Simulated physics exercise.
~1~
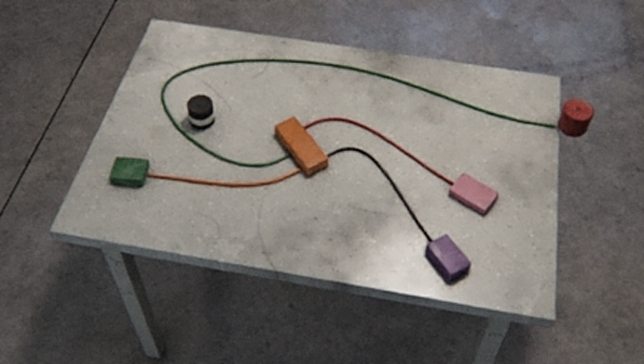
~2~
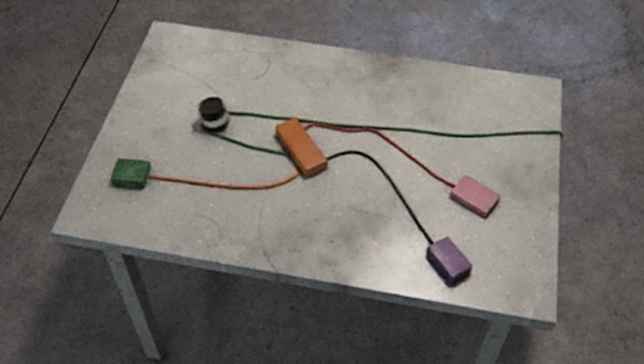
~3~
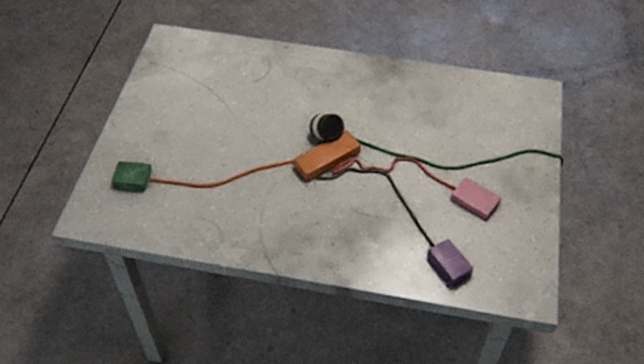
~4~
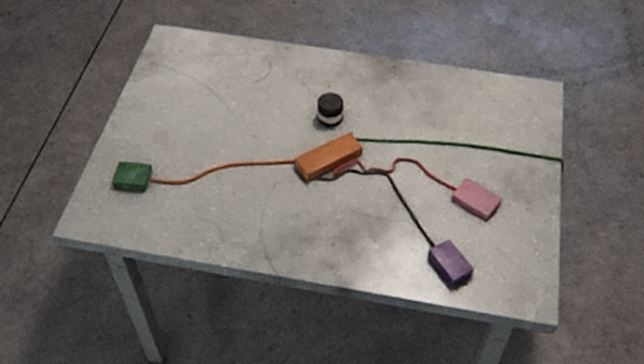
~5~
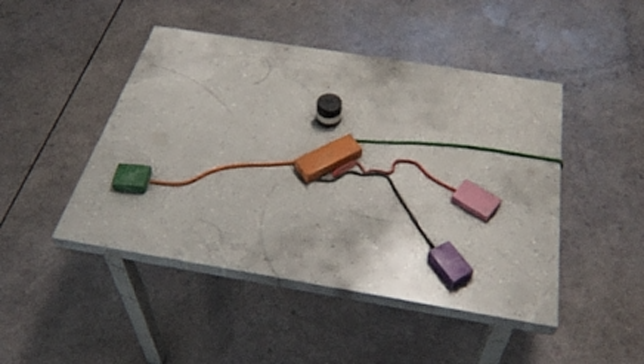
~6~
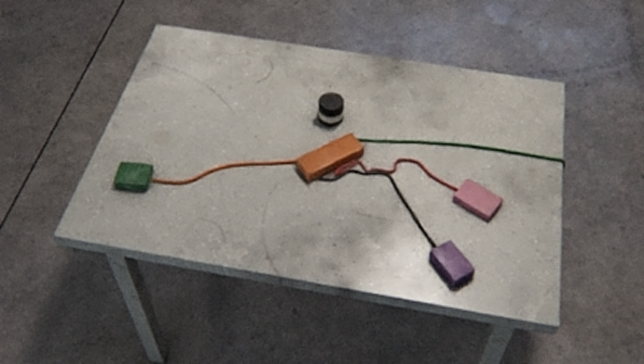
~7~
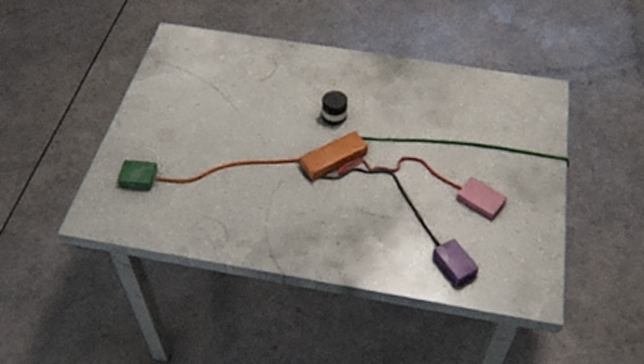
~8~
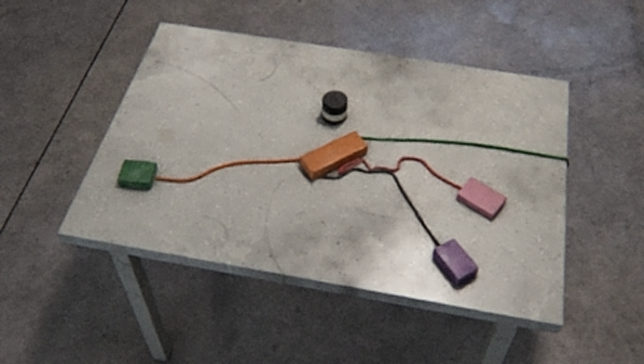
On a pale grey table above a concrete floor, seen from above at an angle by a slightly swaying camera, an orange block sits near the middle with four cables meeting at it. A green block lies at left, pink and purple blocks at lower right, a small black tin at upper left, and a red cylinder at the right edge. The red cylinder drops out of sight, pulling the looped green cable rightward. The cable drags the tin right, tipping it against the orange block, which shifts and turns. The tin settles upright behind the block, the green cable still hanging over the right edge, while the green, pink and purple blocks stay put.
